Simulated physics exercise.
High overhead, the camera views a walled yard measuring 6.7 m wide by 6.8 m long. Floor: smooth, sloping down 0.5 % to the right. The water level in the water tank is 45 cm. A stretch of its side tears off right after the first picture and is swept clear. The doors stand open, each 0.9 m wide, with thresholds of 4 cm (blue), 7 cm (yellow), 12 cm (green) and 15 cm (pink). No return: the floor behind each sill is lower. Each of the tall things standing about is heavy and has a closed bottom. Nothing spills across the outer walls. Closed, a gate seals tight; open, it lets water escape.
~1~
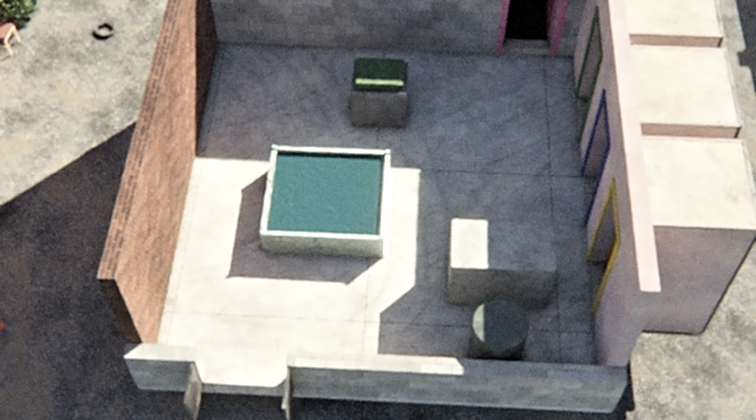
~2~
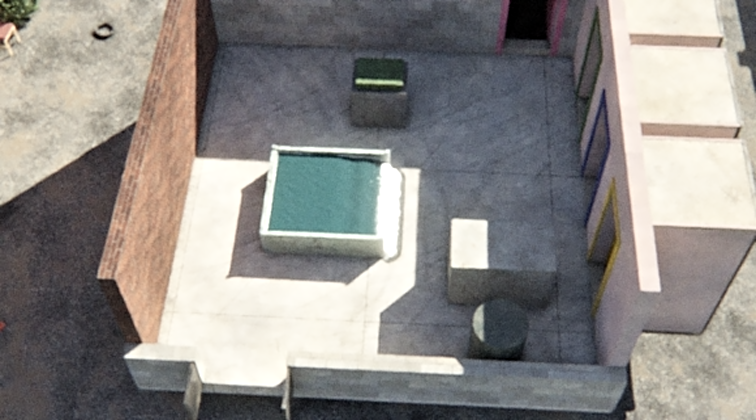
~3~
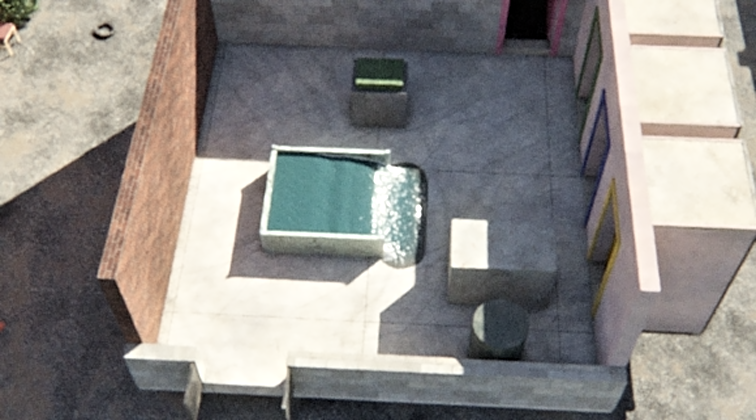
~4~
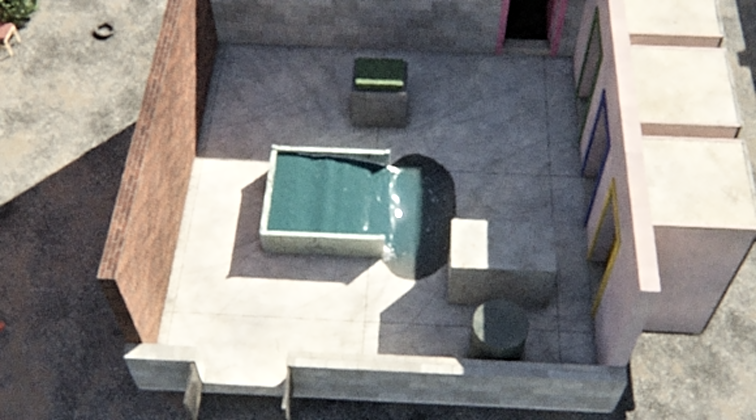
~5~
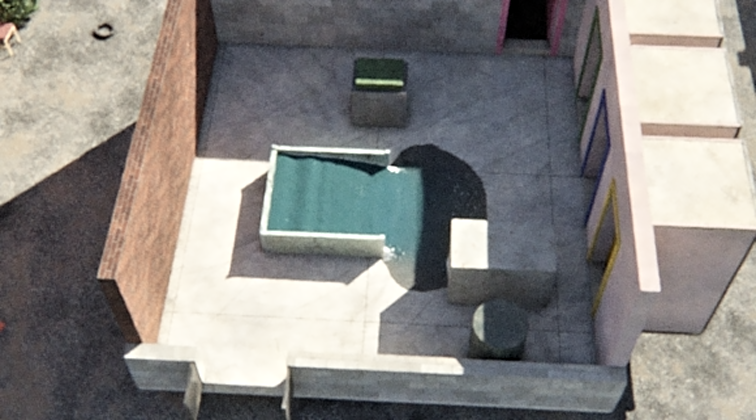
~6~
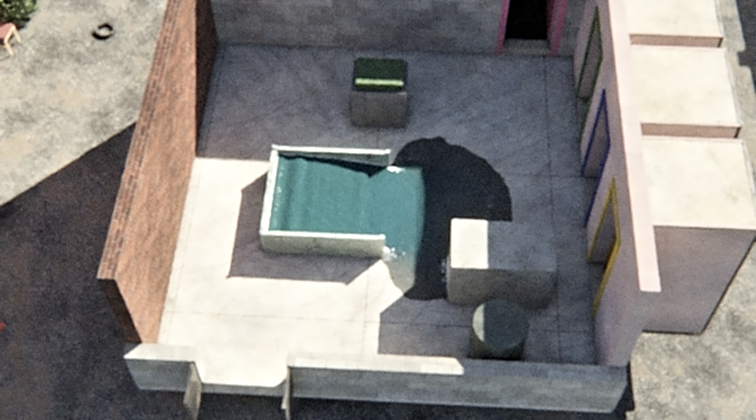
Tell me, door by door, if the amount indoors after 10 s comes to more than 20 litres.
Result: Blue door: Over, yellow door: Over, green door: Not over, pink door: Not over.
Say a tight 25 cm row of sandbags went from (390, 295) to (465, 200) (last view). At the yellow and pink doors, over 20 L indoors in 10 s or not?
Doors: Yellow stays under / pink stays under.
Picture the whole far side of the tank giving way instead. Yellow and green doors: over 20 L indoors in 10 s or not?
Yellow short, green short.
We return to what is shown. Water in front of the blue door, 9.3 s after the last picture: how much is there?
4.5 cm or so.
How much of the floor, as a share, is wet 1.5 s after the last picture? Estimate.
Around 35 per cent wet.
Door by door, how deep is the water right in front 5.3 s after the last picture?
Measured in centimetres, the blue door gives 8, the yellow door 5, the green door 5 and the pink door 10.
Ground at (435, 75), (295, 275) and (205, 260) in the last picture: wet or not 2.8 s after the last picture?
First spot not yet wet, second not yet wet, third not yet wet.
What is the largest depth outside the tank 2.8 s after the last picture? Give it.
Depth max: Approx. 20 cm.
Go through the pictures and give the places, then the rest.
In the first picture, the water tank at (327, 194) is whole and still, 45 cm deep.
In the second picture, water pours out at (383, 207) and has run 0.9 m, to (391, 258); typically 8 cm deep outside, 45 cm at the water tank's back.
In the third picture, water pours out at (383, 208) and has run 1.1 m, to (409, 262); typically 9 cm deep outside, 45 cm at the water tank's back.
In the fourth picture, the front is at (438, 168), 1.3 m from the gap at (383, 208); 2.1 m2 of floor is under water; 45 cm left at the back of the water tank.
In the fifth picture, the front is at a hidden place, 1.7 m from the gap at (383, 208); 3.3 m2 of floor is under water; 44 cm left at the back of the water tank.
In the sixth picture, the front is at a hidden place, 2.1 m from the gap at (383, 208); 4.3 m2 of floor is under water; 40 cm left at the back of the water tank.
Then, 0.7 s after the last picture water covers 25 % of the floor and is deepest (20 cm) near (443, 267); blue door 7 cm at the sill, 2 L in, yellow door not reached, green door not reached, pink door not reached.
Then, 1.5 s after the last picture water covers 35 % of the floor and is deepest (27 cm) near (576, 245); blue door 16 cm at the sill, 56 L in, yellow door 11 cm at the sill, 6 L in, green door 8 cm at the sill, 0 L in, pink door not reached.
Then, 2.8 s after the last picture water covers 40 % of the floor and is deepest (20 cm) near (572, 59); blue door 16 cm at the sill, 158 L in, yellow door 10 cm at the sill, 27 L in, green door 11 cm at the sill, 0 L in, pink door 7 cm at the sill, 0 L in.
Then, 5.3 s after the last picture water covers 55 % of the floor and is deepest (12 cm) near (572, 59); blue door 8 cm at the sill, 230 L in, yellow door 5 cm at the sill, 36 L in, green door 5 cm at the sill, 1 L in, pink door 10 cm at the sill, 0 L in.
Then, 9.3 s after the last picture water covers 75 % of the floor and is deepest (6 cm) near (585, 387); blue door 5 cm at the sill, 243 L in, yellow door 6 cm at the sill, 36 L in, green door 5 cm at the sill, 1 L in, pink door 5 cm at the sill, 0 L in.
